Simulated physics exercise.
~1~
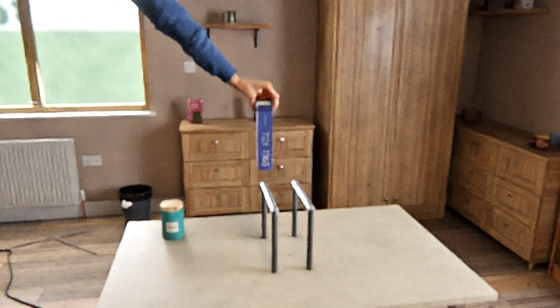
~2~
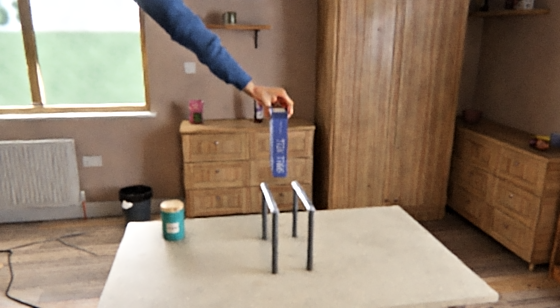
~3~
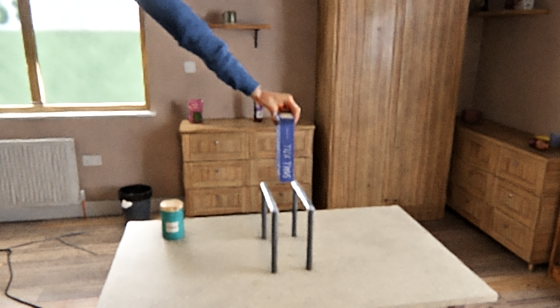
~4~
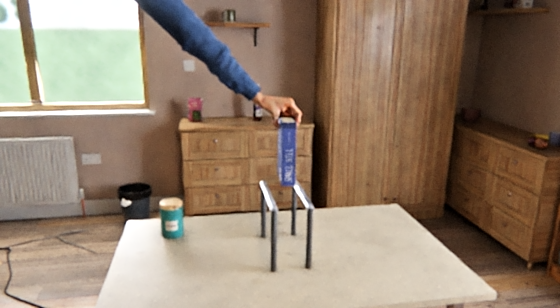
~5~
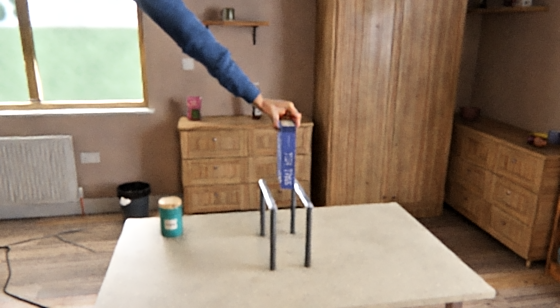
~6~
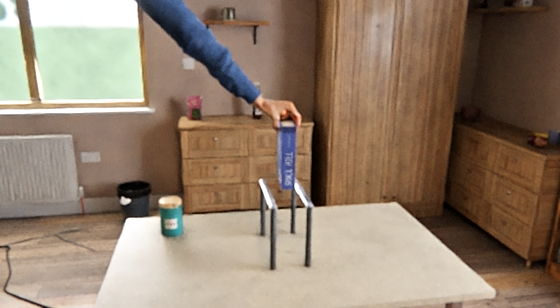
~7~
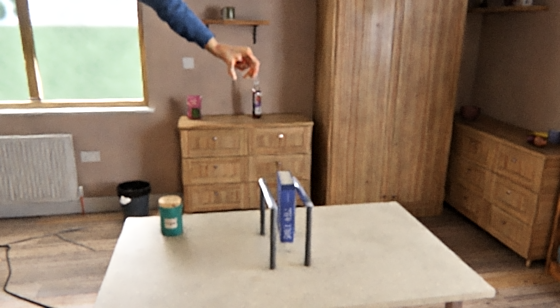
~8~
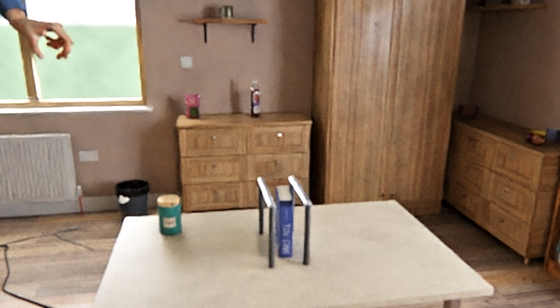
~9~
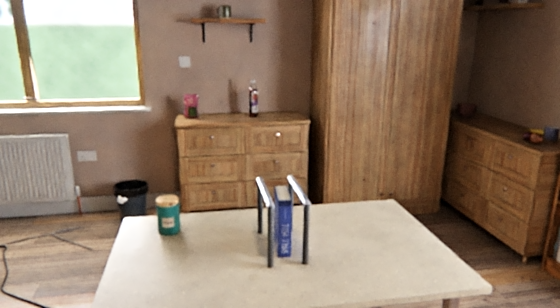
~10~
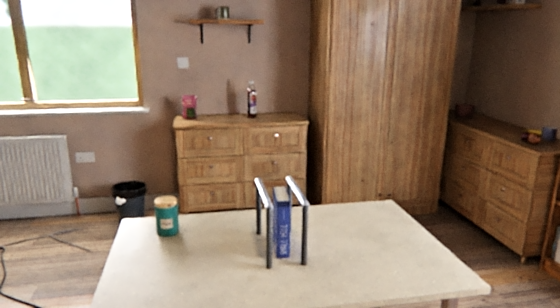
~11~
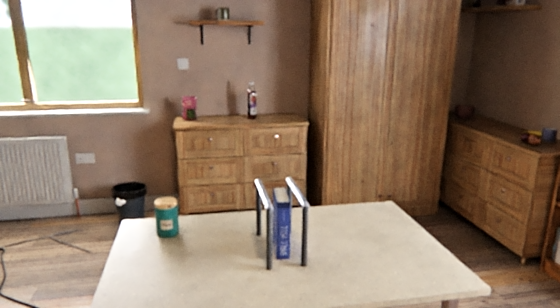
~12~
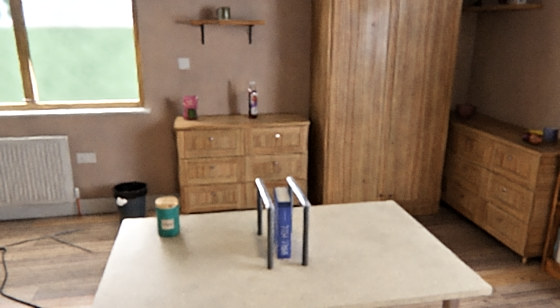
In a room with wooden furniture, a hand held a blue book upright above two dark metal ledges on a pale table, beside a turquoise jar, then let go and withdrew, and the book dropped between the ledges and stayed standing on the tabletop.
